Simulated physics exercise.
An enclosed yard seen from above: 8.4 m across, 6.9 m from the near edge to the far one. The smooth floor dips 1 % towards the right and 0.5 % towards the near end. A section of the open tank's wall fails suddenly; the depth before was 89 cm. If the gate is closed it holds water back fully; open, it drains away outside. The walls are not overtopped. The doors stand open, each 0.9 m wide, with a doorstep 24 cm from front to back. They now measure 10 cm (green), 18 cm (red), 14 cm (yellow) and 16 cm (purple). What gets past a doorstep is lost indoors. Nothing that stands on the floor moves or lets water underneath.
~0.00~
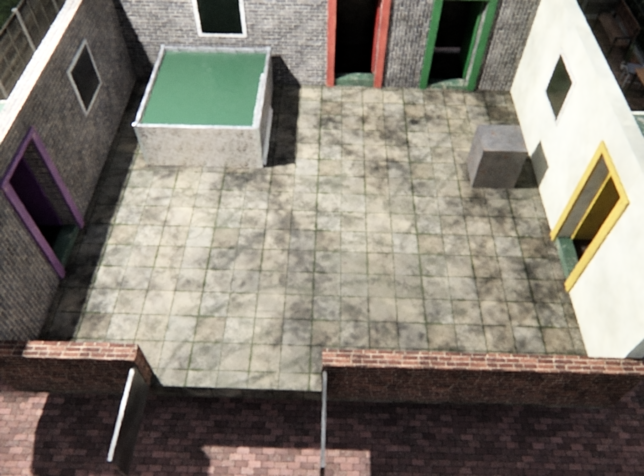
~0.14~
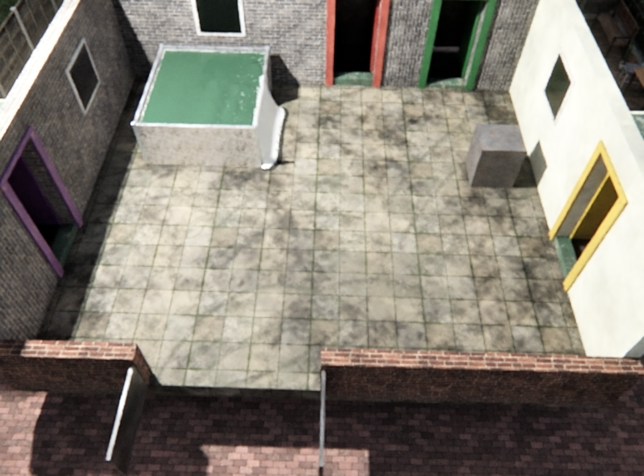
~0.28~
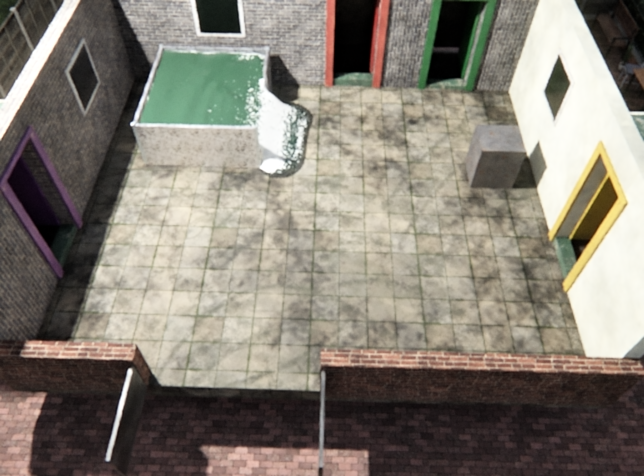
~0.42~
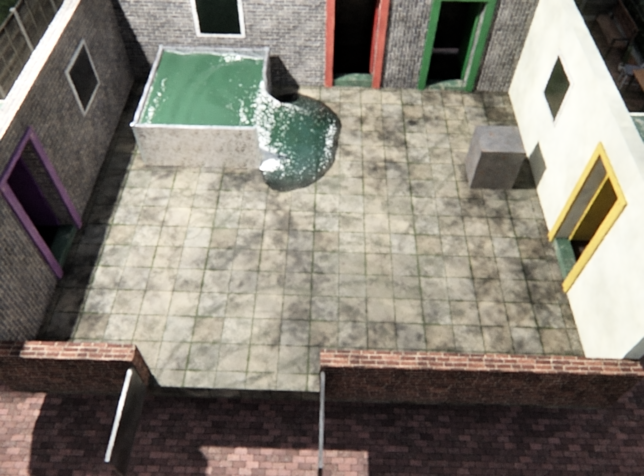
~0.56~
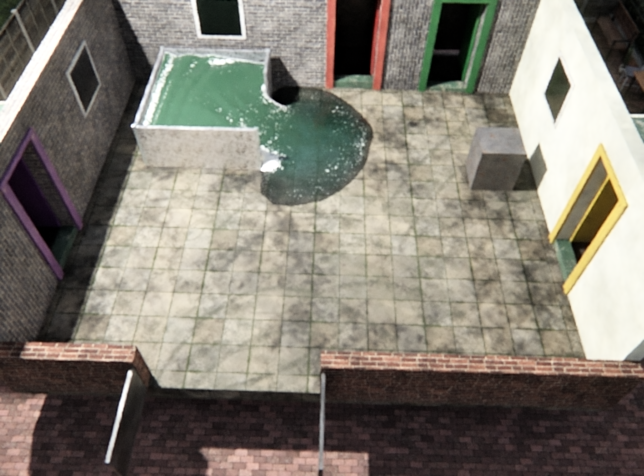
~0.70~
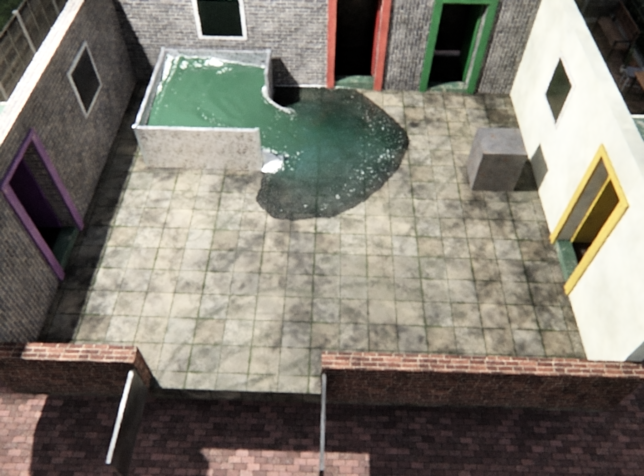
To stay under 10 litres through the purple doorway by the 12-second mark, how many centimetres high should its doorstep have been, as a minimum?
Close to 7.5 cm is just enough.
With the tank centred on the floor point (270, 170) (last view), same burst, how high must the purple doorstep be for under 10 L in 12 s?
Then roughly 8.5 cm.
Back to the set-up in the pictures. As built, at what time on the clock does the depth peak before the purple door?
Near 8.0 s.
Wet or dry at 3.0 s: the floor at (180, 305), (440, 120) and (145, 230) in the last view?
In turn: Dry, wet, still dry.
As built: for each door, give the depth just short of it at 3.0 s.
Depths in cm: Green 19, red 7, yellow 27, purple 0.
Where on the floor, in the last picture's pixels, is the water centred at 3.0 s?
Around (360, 158).
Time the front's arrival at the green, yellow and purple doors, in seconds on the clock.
Arrival: Green 1.2 s, yellow 2.0 s, purple 7.5 s.
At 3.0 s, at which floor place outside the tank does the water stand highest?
Near (589, 387).
After 1.4 s water covers 35 % of the floor, deepest (44 cm) near (274, 148); it has not reached the purple door.
After 3.0 s water covers 60 % of the floor, deepest (58 cm) near (589, 387); it has not reached the purple door.
After 12.0 s water covers 100 % of the floor, deepest (14 cm) near (550, 250); 7 cm at the purple door, 0 litres in over its 16 cm doorstep.
At the purple door as built, the water arrived by 7.7 s and peaked near 11 cm at 8.2 s.
Run again over the same 12 s with other heights there, 16 litres in over 6.5 cm, 3 litres over 9 cm. The limit of 10 litres is kept from about 7.5 cm up.
